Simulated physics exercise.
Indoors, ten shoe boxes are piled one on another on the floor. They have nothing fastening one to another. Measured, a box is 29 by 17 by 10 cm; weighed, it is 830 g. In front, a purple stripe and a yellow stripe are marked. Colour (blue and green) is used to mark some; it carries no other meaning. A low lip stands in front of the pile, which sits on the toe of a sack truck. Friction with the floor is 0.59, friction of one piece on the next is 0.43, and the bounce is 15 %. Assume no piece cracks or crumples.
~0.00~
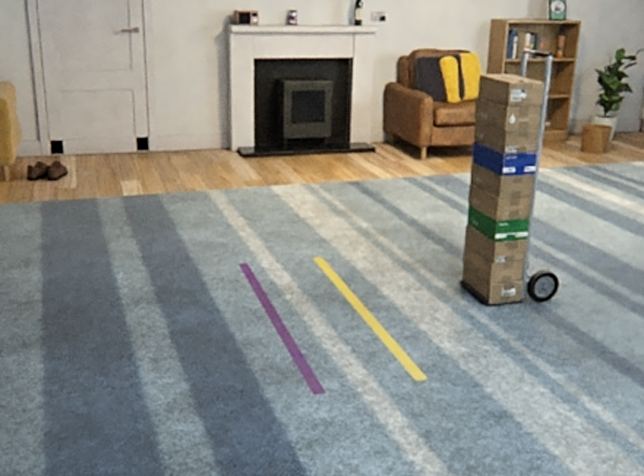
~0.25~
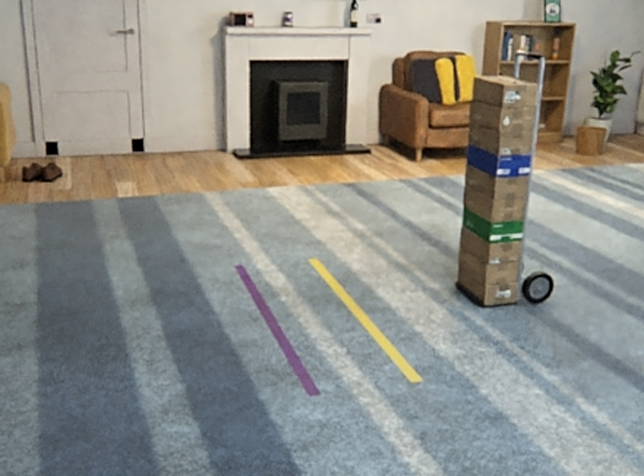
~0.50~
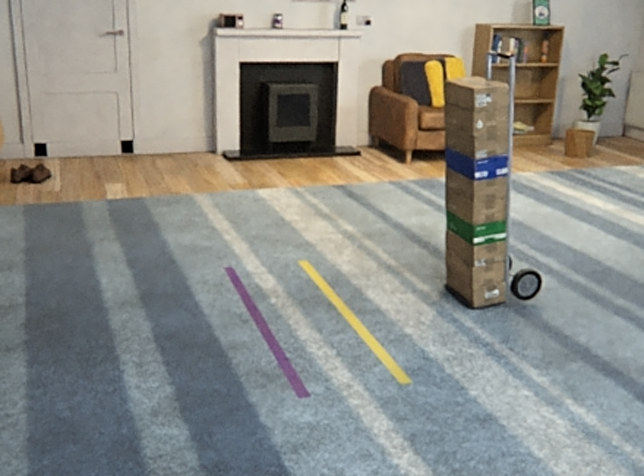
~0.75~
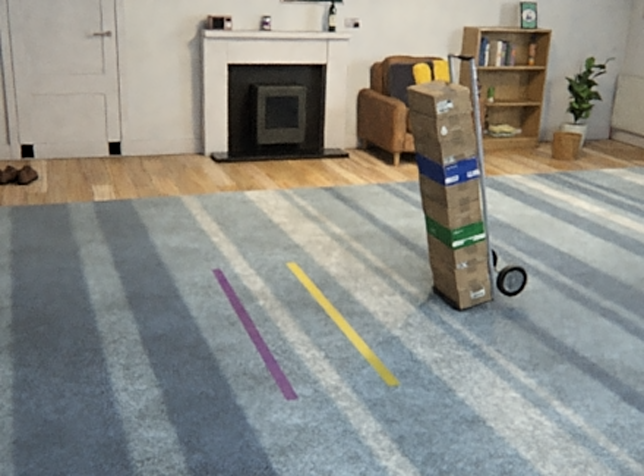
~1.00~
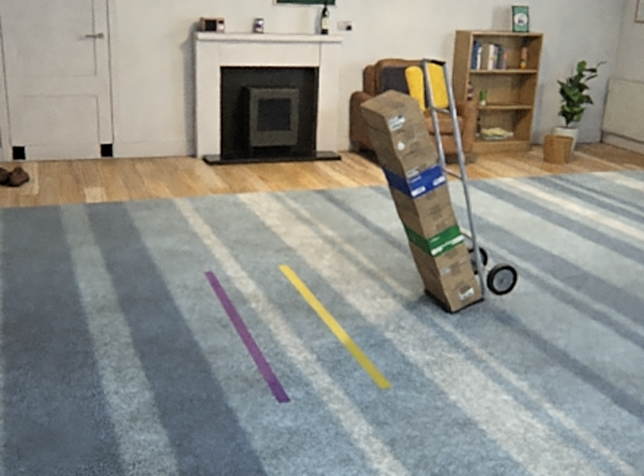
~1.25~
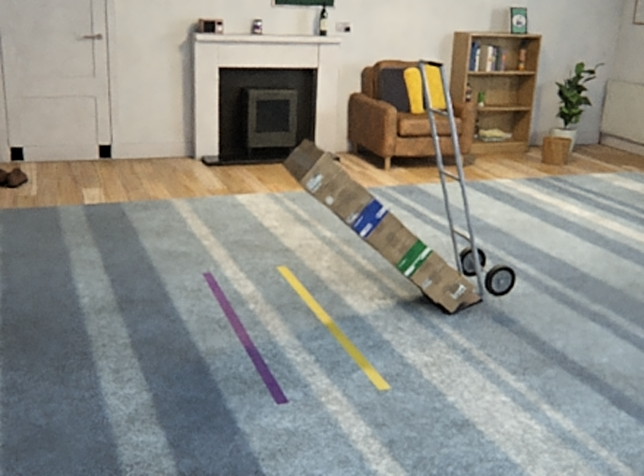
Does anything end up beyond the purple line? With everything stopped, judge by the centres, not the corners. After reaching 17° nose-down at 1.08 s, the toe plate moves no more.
Over the line.
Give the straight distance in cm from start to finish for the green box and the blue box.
Green 60 cm, blue 110 cm.
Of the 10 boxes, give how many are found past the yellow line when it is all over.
That makes 5.
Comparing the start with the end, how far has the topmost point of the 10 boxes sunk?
Drop: Around 86 cm.
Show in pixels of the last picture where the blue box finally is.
It ends up centred close to (284, 306).
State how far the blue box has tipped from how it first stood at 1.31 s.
Tilt from start: Approx. 60 degrees.
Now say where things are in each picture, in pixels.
In the first frame (we follow the side turned to the camera; the camera pans a little), truck frame (543, 108) 0° forward; purple line, near end, (309, 376); yellow line, near end, (408, 363); blue box (487, 158); green box (512, 230); no piece has moved.
The second frame shows truck frame (537, 109) 1° forward; blue box (482, 160).
The third frame shows truck frame (511, 109) 5° forward; blue box (459, 163) tipped 5°; green box (490, 233) tipped 5°; steepest lean 5°, the box at (490, 295); 10 stirred so far.
The fourth frame shows truck frame (476, 111) 12° forward; blue box (430, 169) tipped 13°; green box (469, 236) tipped 13°; steepest lean 13°, the box at (453, 104); 10 stirred so far.
The fifth frame shows truck frame (453, 115) 17° forward; blue box (397, 182) tipped 24°; green box (446, 241) tipped 24°; steepest lean 24°, the box at (405, 118); 10 stirred so far.
The sixth frame shows truck frame (450, 116) 17° forward; purple line, near end, (273, 386); yellow line, near end, (371, 373); blue box (346, 224) tipped 49°, 17 cm lower; green box (414, 259) tipped 49°, 6 cm lower; 10 stirred so far.
Around 1.31 s, none of the 10 boxes past the purple line, 10 disturbed; green box tipped 58°, 12 cm lower; blue box tipped 57°, 26 cm lower.
Around 1.42 s, none of the 10 boxes past the purple line, 10 disturbed; green box on its side; blue box tipped 74°, 52 cm lower.
Around 1.90 s, 2 of the 10 boxes past the purple line; green box on its side; blue box on its side.
Finally (2.9 s), 2 of the 10 boxes past the purple line; blue box on its side; green box on its side. The farthest middle lies 30 cm beyond that line. Seen by the last camera, middles, blue box near (284, 306), green box near (362, 297).
